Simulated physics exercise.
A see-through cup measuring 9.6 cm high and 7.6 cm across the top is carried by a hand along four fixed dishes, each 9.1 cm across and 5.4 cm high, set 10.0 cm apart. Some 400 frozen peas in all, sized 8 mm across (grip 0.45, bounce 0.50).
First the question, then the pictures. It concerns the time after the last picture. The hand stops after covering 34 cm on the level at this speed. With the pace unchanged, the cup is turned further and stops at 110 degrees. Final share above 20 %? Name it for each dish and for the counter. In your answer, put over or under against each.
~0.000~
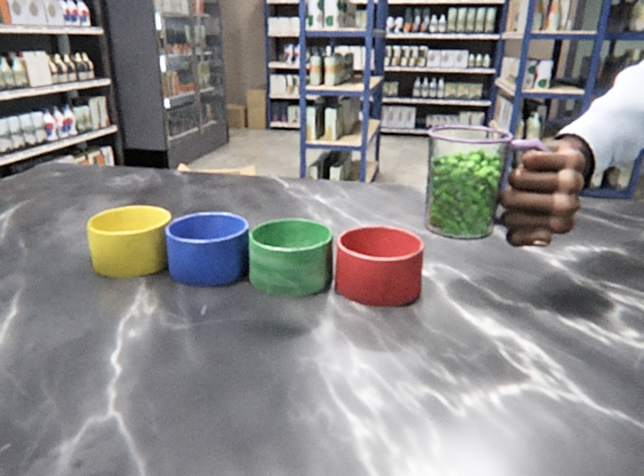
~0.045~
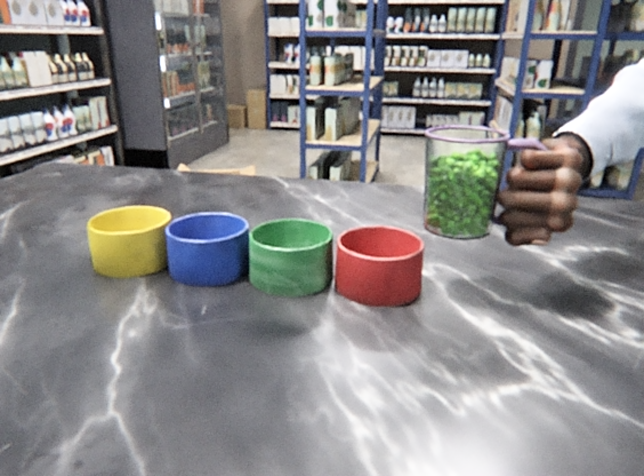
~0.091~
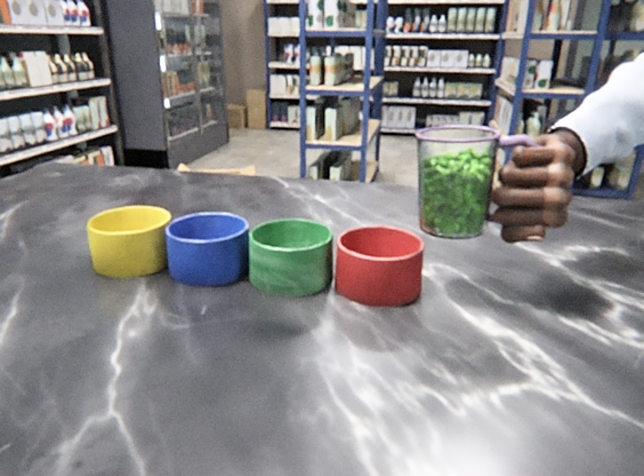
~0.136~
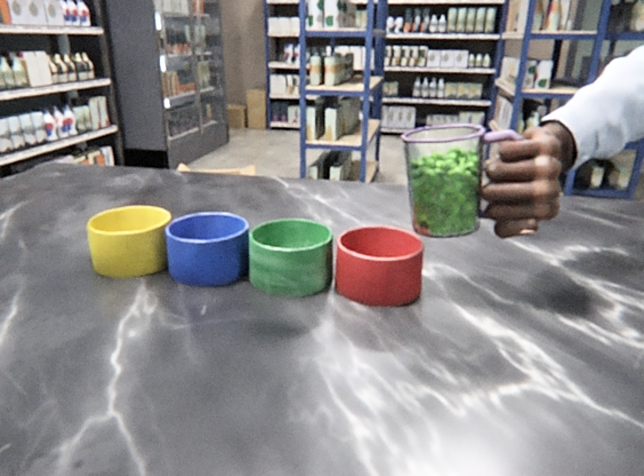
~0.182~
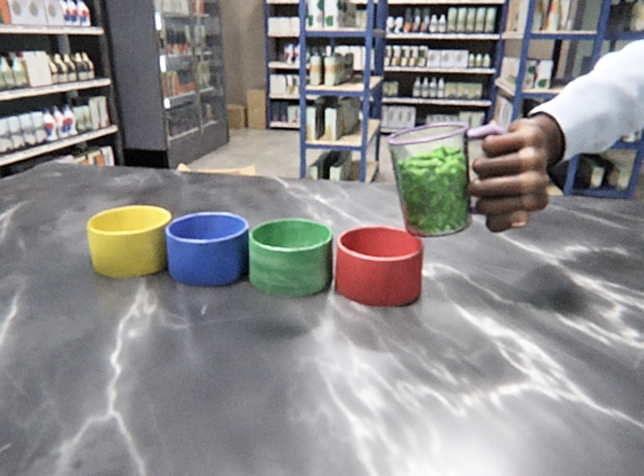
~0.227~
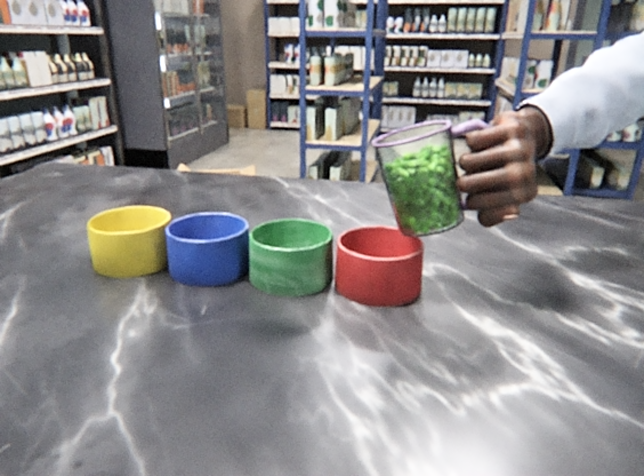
Red - under; blue - under; green - under; yellow - over; counter - under.
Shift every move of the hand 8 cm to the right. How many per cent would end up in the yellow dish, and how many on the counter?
Result - yellow 10 / counter 20.
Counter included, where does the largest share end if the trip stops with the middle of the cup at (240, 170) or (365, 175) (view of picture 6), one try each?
Blue, then green.
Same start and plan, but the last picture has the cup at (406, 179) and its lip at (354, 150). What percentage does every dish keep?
Red: 0 / blue: 10 / green: 0 / yellow: 80.
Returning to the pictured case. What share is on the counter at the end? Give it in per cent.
Near 10 percent, roughly speaking.
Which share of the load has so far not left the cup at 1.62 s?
Some 5 %.
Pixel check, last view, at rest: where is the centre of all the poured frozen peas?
(129, 243).
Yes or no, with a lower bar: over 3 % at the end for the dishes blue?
Blue: True.
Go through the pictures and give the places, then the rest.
The first picture shows cup at (464, 182), tilt 0 degrees, lip at (430, 132), moved 0.0 cm; middle of the pieces at (462, 191); red dish at (380, 242); green dish at (291, 234); blue dish at (208, 226); yellow dish at (130, 220).
The second picture shows cup at (462, 182), tilt 1 degrees, lip at (427, 133), moved 0.2 cm; middle of the pieces at (460, 191).
The third picture shows cup at (455, 182), tilt 4 degrees, lip at (418, 134), moved 0.9 cm; middle of the pieces at (454, 190).
The fourth picture shows cup at (444, 181), tilt 8 degrees, lip at (404, 137), moved 1.9 cm; middle of the pieces at (444, 189).
The fifth picture shows cup at (433, 180), tilt 12 degrees, lip at (388, 140), moved 3.1 cm; middle of the pieces at (433, 189).
The sixth picture shows cup at (421, 180), tilt 17 degrees, lip at (374, 143), moved 4.2 cm; middle of the pieces at (422, 188); red dish at (380, 242); green dish at (291, 234); blue dish at (208, 226); yellow dish at (130, 220). The cup turns about 100 degrees a second and travels 25 cm a second.
After 0.79 s, tilt 75 degrees; cup holds 100 %.
After 1.16 s, tilt 109 degrees; cup holds 80 %, blue 10 %, yellow 5 %.
After 1.62 s, tilt 110 degrees; cup holds 5 %, blue 10 %, yellow 80 %.
In the end, at 2.3 s, red 0 %, blue 10 %, green 0 %, yellow 80 %, counter 10 %.
